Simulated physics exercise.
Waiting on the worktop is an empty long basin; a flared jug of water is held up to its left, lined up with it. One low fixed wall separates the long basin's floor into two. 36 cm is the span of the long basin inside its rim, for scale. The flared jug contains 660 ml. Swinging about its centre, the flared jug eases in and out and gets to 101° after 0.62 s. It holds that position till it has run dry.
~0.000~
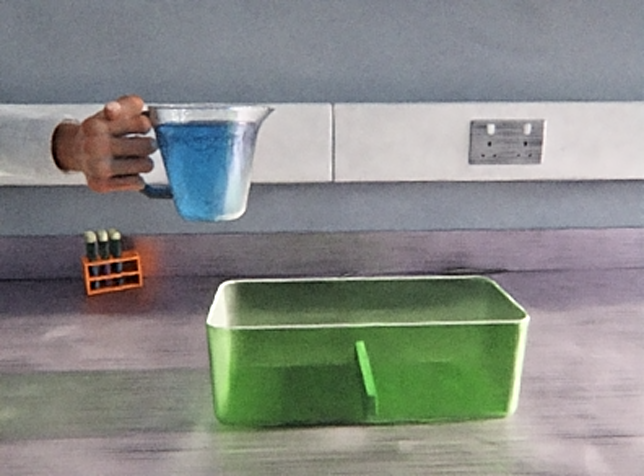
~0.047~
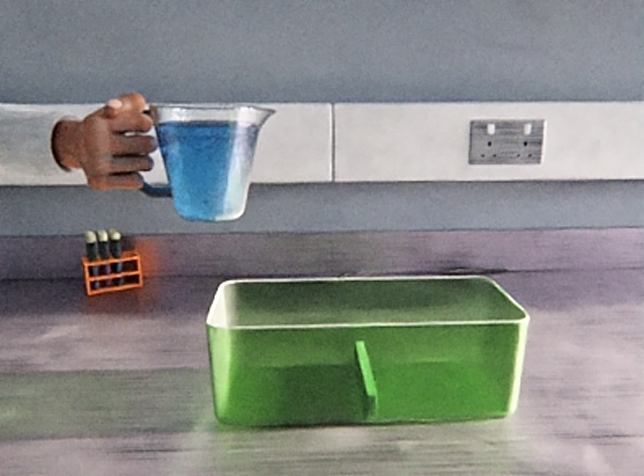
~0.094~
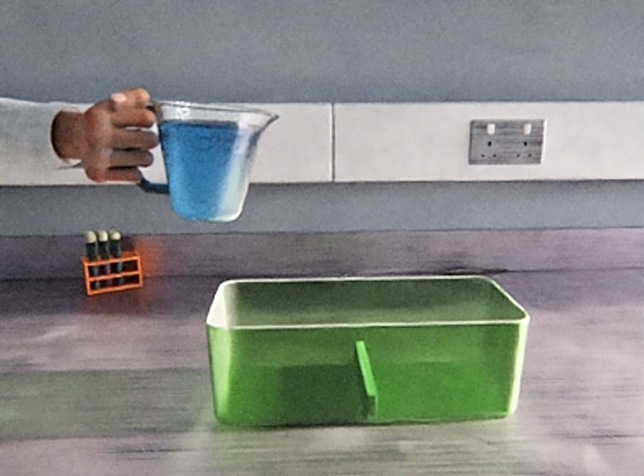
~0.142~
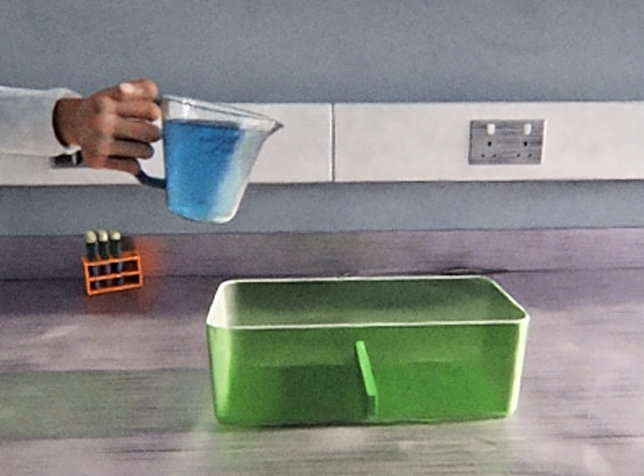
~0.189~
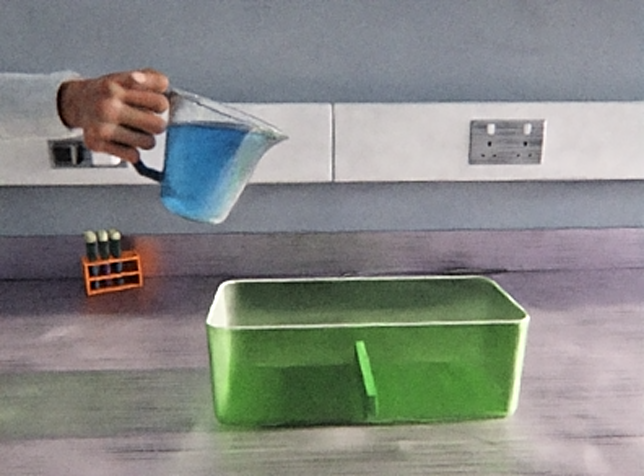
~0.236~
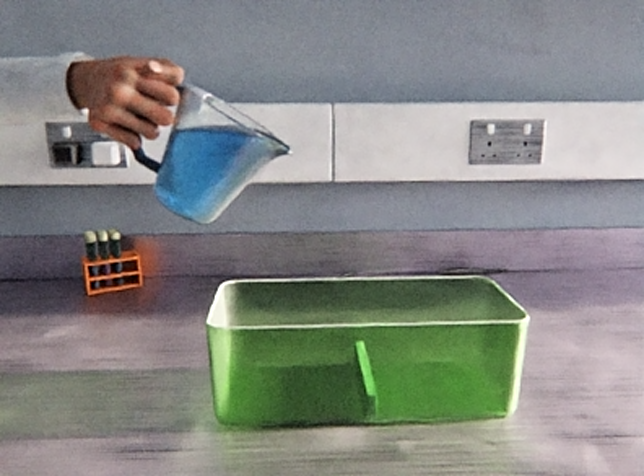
A hand held a flared jug of blue water above and to the left of an empty green basin, keeping it nearly still at first, then steadily tilted it to the right.
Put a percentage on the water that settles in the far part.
Roughly 18 per cent ends up there.
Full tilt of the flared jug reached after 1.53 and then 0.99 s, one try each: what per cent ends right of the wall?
In turn about 25 and 20 per cent.
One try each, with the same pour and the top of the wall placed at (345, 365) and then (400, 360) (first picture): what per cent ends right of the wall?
35 per cent first, 10 per cent second.
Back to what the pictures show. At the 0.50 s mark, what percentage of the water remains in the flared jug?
Fraction remaining: Approx. 48 per cent.
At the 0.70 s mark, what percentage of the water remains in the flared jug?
10 %.
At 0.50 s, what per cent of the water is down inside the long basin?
Roughly 20 per cent.
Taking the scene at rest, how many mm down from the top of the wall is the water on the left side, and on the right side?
The left comes to roughly 10 mm and the right to roughly 26 mm.
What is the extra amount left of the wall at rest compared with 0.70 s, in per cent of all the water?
It comes to some 10 per cent.
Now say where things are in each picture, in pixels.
In the first frame, it leans 0°; its right rim is at (275, 108); the water meets the walls at (159, 123) and (258, 123); the long basin's rim runs from (215, 304) to (508, 298); the wall's top is at (365, 366).
In the second frame, it leans 1°; its right rim is at (276, 110); the water meets the walls at (159, 123) and (259, 124).
In the third frame, it leans 6°; its right rim is at (280, 115); the water meets the walls at (162, 121) and (262, 126).
In the fourth frame, it leans 13°; its right rim is at (285, 124); the water meets the walls at (167, 120) and (266, 130).
In the fifth frame, it leans 21°; its right rim is at (290, 137); the water meets the walls at (172, 124) and (276, 133).
In the sixth frame, it leans 32°; its right rim is at (293, 152); the water meets the walls at (173, 137) and (289, 145).
By 0.50 s the tilt is 92° and 48 per cent is still to pour, 17 is left of the wall and 2 right of it.
By 0.70 s the tilt is 101° and 9 per cent is still to pour, 65 is left of the wall and 8 right of it.
By 0.90 s the tilt is 101° and 0 per cent is still to pour, 77 is left of the wall and 13 right of it.
By 1.12 s the tilt is 101° and 0 per cent is still to pour, 77 is left of the wall and 16 right of it.
At rest 76 per cent lies left of the wall, 18 right of it and 7 outside.
